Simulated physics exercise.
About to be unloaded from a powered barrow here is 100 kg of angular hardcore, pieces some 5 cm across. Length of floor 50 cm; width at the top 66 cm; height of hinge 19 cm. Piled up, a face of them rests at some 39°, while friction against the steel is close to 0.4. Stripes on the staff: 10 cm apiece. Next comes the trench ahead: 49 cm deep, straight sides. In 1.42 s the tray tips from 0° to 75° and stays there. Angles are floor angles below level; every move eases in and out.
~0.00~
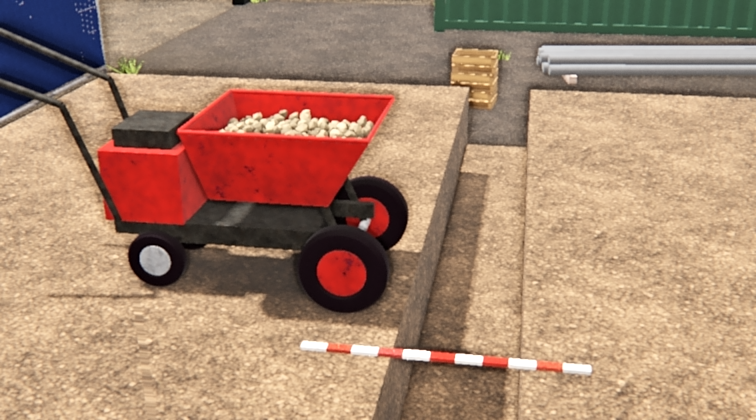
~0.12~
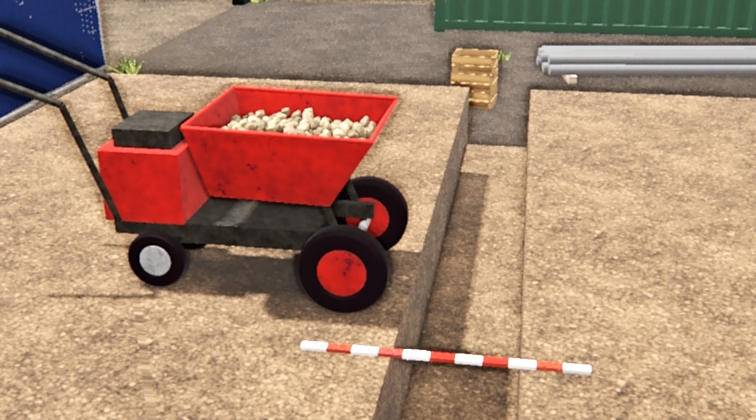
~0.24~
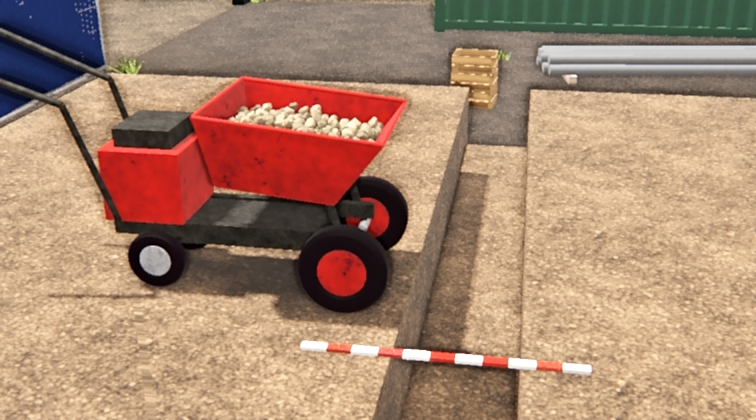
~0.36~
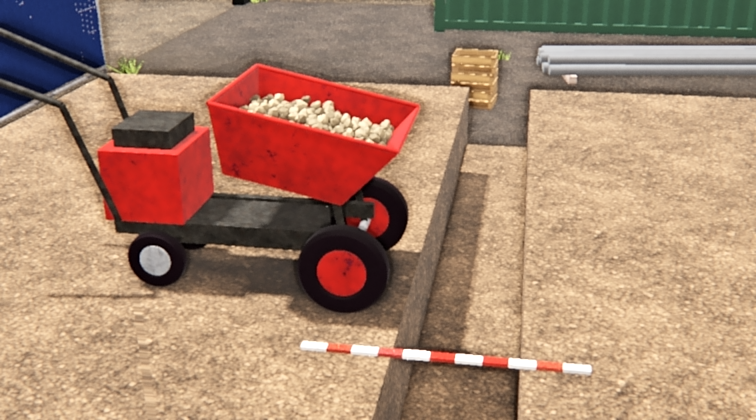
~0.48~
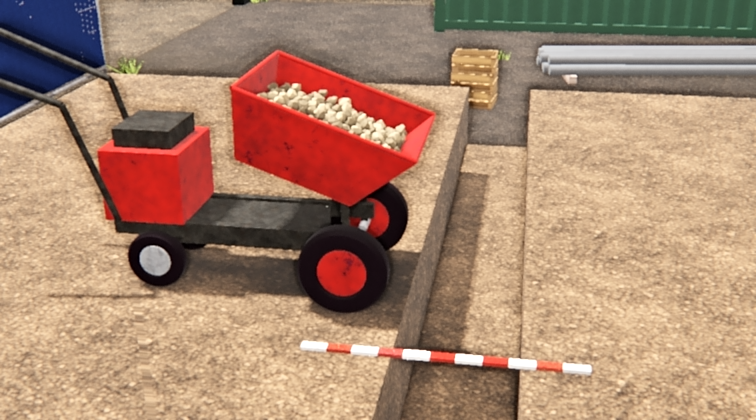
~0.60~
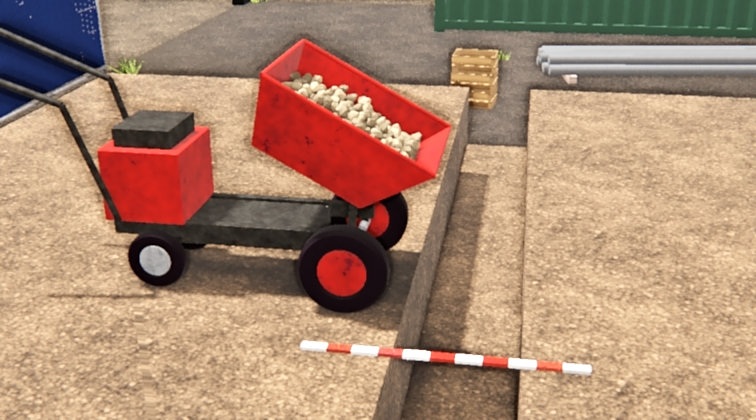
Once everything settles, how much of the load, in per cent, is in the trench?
Once it settles, about 59 per cent of the load is there.
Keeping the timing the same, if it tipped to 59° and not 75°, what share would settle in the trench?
Expect roughly 5 per cent.
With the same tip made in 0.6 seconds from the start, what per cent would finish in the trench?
Expected share: Around 30%.
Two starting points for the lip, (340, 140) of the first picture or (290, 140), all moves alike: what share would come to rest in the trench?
Close to 75 percent in the first case, 80 percent in the second.
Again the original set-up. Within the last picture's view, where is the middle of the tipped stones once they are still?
Somewhere near pixel (503, 371).
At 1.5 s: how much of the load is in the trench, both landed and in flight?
Around 10 per cent of it.
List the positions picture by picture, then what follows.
In the first picture, the tray is at 0°, its lip at (368, 142); the top of the load is at (309, 126).
The second picture shows lip at (372, 143), floor tilted 2°, highest stones at (290, 124); the stones move at 0.2 m/s on average.
The third picture shows lip at (383, 146), floor tilted 6°, highest stones at (264, 119); the stones move at 0.4 m/s on average.
The fourth picture shows lip at (398, 152), floor tilted 12°, highest stones at (266, 107); the stones move at 0.5 m/s on average.
In the fifth picture, the tray is at 20°, its lip at (416, 162); the top of the load is at (278, 94); the stones move at 0.6 m/s on average.
In the sixth picture, the tray is at 29°, its lip at (435, 176); the top of the load is at (301, 85); the stones move at 0.7 m/s on average.
After 1.1 s the floor is at 63°; 100 % in the tray; the foremost stones are at (469, 219).
After 1.5 s the floor is at 75°; 78 % in the tray, 12 % in the trench, 10 % past the trench; the foremost stones are at (569, 285).
After 1.9 s the floor is at 75°; 52 % in the tray, 25 % in the trench, 23 % past the trench; the foremost stones are at (646, 291).
After 3.8 s the floor is at 75°; 18 % in the tray, 59 % in the trench, 23 % past the trench; the foremost stones are at (671, 298).
